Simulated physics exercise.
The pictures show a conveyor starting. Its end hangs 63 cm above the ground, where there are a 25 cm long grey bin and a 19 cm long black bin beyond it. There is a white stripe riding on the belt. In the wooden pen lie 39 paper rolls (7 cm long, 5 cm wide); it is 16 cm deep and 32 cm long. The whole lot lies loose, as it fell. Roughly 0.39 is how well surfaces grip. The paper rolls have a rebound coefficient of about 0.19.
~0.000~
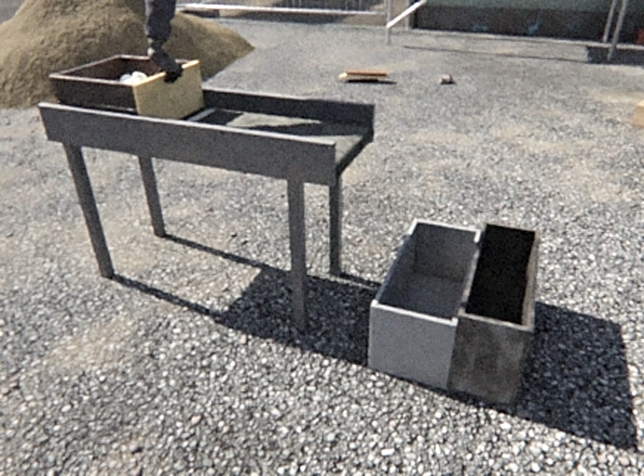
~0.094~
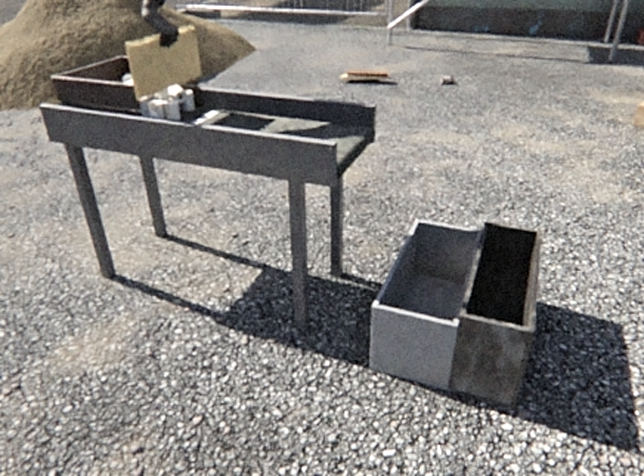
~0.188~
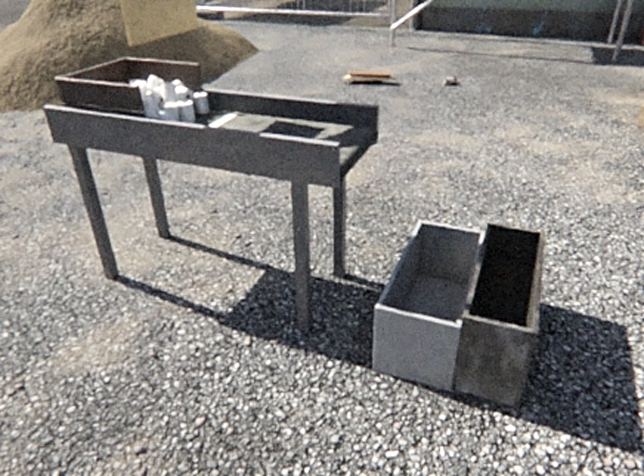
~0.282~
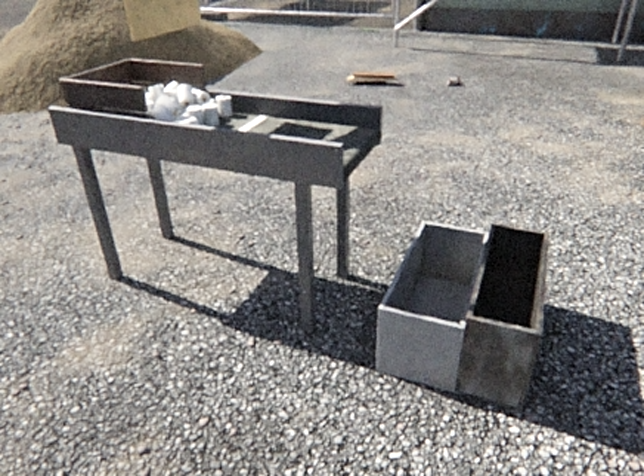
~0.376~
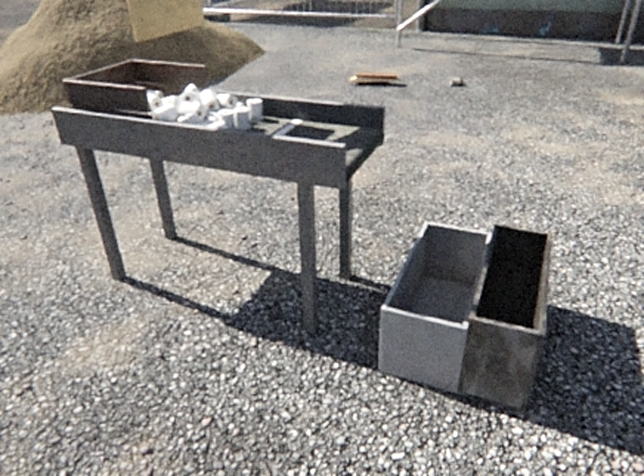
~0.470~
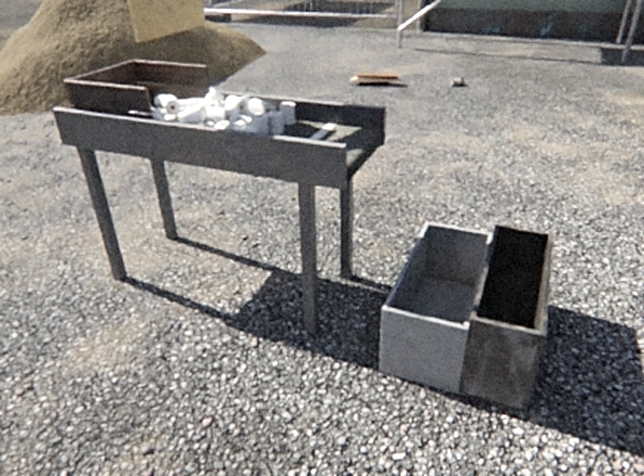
White rolls in a wooden pen slide out and spread rightward along a dark, long-legged conveyor as its belt starts, on a sunlit gravel yard seen from slightly above. A grey bin and a black bin stand side by side at the lower right, with a sand heap behind at the left. A dark gloved hand lifts the pen's pale front panel, then the loose pile rides along behind a white stripe while the camera pans slightly left.
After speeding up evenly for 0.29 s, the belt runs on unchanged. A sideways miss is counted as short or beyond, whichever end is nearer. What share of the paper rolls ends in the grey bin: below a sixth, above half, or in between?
Looks like the bulk of the load winds up in the grey bin.
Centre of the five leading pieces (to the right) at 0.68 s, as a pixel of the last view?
Their mean place is near (346, 133).
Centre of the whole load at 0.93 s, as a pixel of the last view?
Near pixel (384, 142).
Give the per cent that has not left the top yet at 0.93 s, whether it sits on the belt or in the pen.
Roughly 40 percent, I reckon.
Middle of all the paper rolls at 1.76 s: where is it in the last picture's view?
Look near pixel (441, 317).
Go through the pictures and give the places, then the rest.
In the first picture (we follow the rim corner now nearest the camera; the camera pans a little), wooden pen at (133, 84); grey bin at (452, 323); belt has run 0 cm; nothing out yet.
Wooden pen at (135, 85); belt has run 2 cm, in the second picture.
Wooden pen at (138, 86); belt has run 8 cm; 2 out, in the third picture.
Wooden pen at (142, 87); belt has run 18 cm; 9 out, the lowest roll at (188, 128), in the fourth picture.
Wooden pen at (145, 88); belt has run 30 cm; 21 out, in the fifth picture.
Wooden pen at (146, 88); grey bin at (463, 327); belt has run 43 cm; 29 out, in the sixth picture.
After 0.68 s, 1 still in the wooden pen and 38 on the belt.
After 0.93 s, 15 on the belt and 24 in the air.
After 1.30 s, 21 in the grey bin, 4 in the black bin, 1 on the belt and 13 in the air.
Outcome (at 1.76 s), 33 in the grey bin and 6 in the black bin. Asked share, 33 of 39, 85 per cent.
